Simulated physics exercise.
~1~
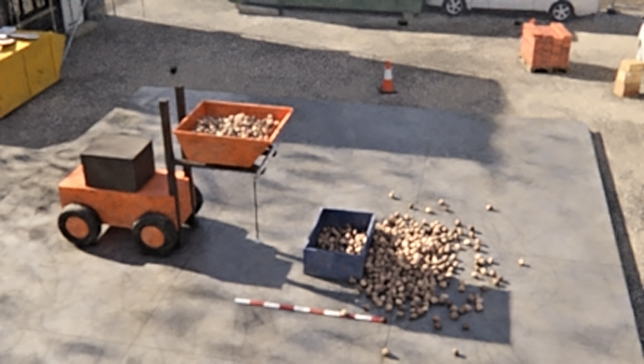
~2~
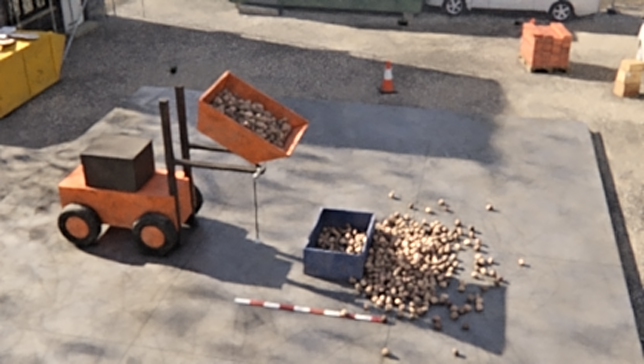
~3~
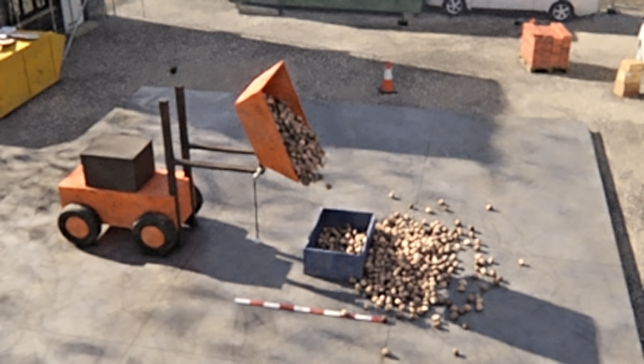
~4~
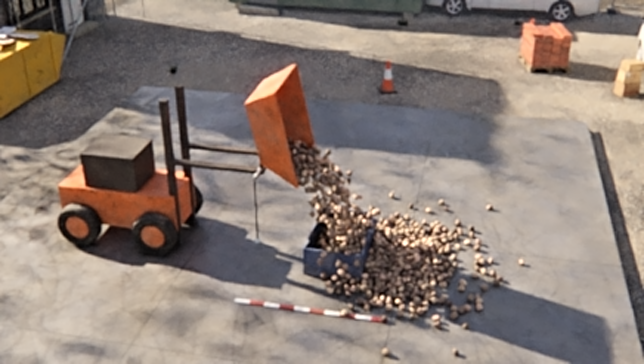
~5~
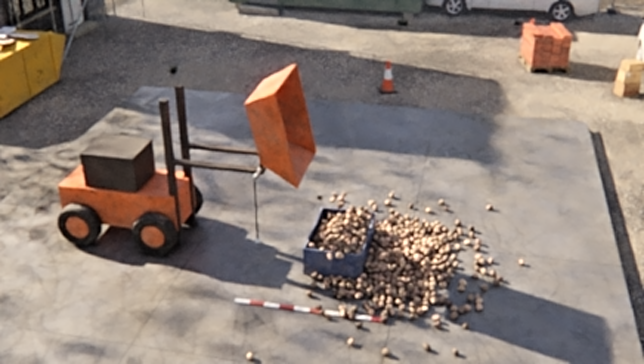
An orange forklift with black wheels stands at the left of a grey paved yard, seen from above, holding up an orange skip full of rounded brown stones. In front of it sit a dark blue bin, partly filled, a spread of stones to its right and a red and white staff. The skip tips steeply to the right, and its stones slide to the lower edge. They pour down in a thick stream over the bin and the pile. Finally the skip hangs empty and still, the bin is heaped full, and more stones lie around it.
